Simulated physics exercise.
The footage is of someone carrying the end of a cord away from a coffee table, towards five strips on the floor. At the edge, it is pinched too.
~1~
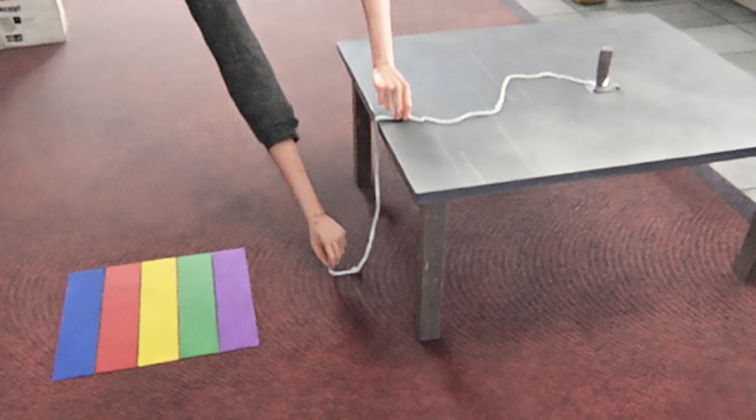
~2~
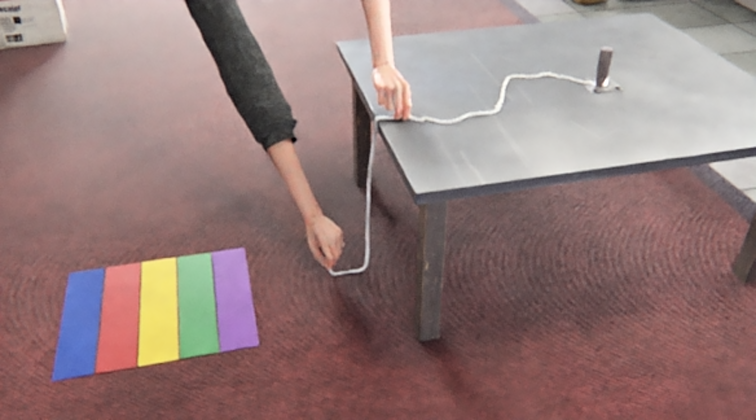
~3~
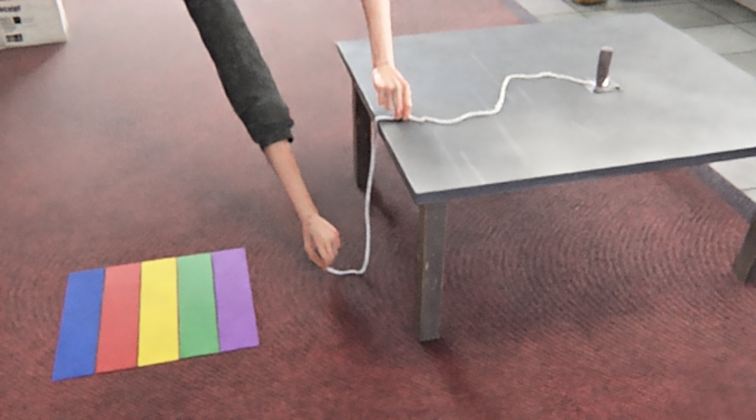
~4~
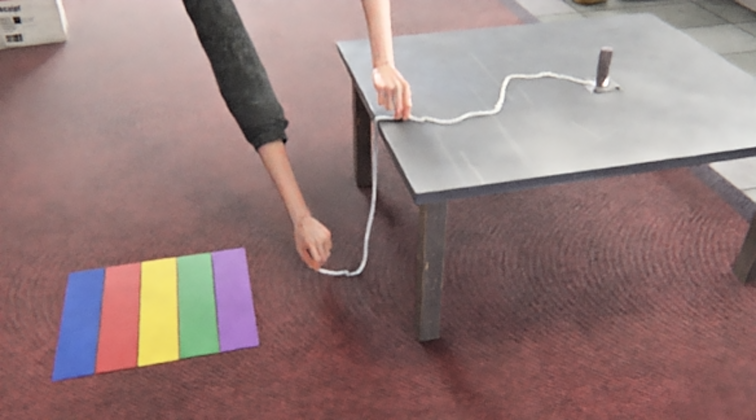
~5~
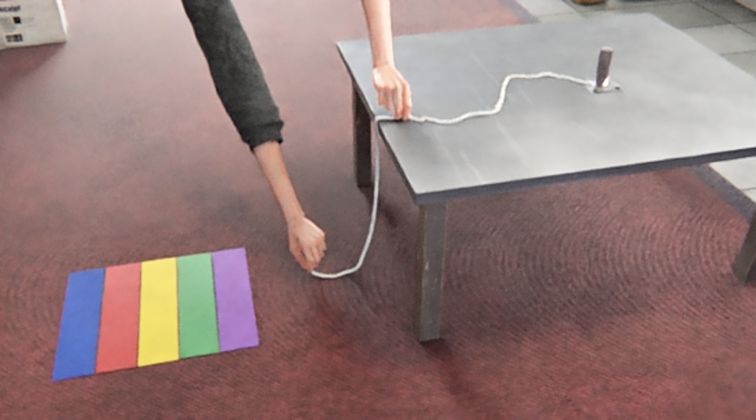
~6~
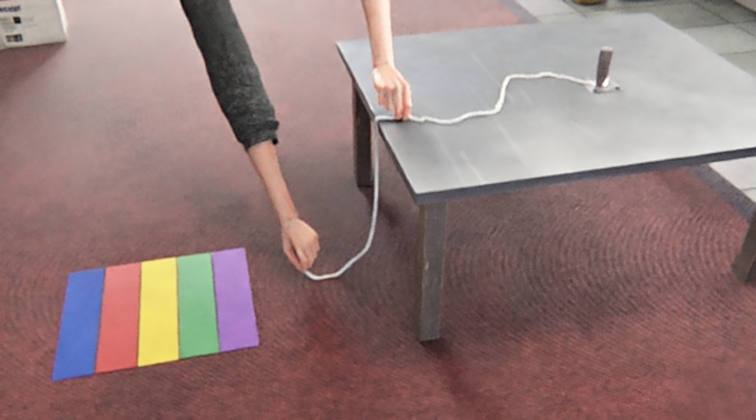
Beside a low grey table, one hand pinched a white cord at the edge while the other slowly drew its end a little way left, just above the floor, towards five coloured strips.
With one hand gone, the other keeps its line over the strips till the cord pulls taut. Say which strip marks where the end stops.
The red strip marks it.
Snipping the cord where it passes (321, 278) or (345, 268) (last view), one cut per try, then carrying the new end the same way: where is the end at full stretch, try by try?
Case by case: (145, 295), then (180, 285).
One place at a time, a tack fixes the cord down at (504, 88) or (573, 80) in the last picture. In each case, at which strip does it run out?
Yellow; red.
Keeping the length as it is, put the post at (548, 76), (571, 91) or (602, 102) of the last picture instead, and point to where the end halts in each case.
Pixels, try by try: About (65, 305), (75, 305), (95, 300).
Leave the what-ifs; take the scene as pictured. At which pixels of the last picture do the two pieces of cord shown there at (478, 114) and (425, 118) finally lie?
End: (403, 111) and then (349, 136).
Soon after, end near (179, 288); over green.
After that, end near (137, 294); over yellow.
At the stop, end near (114, 298); over red. Over red.
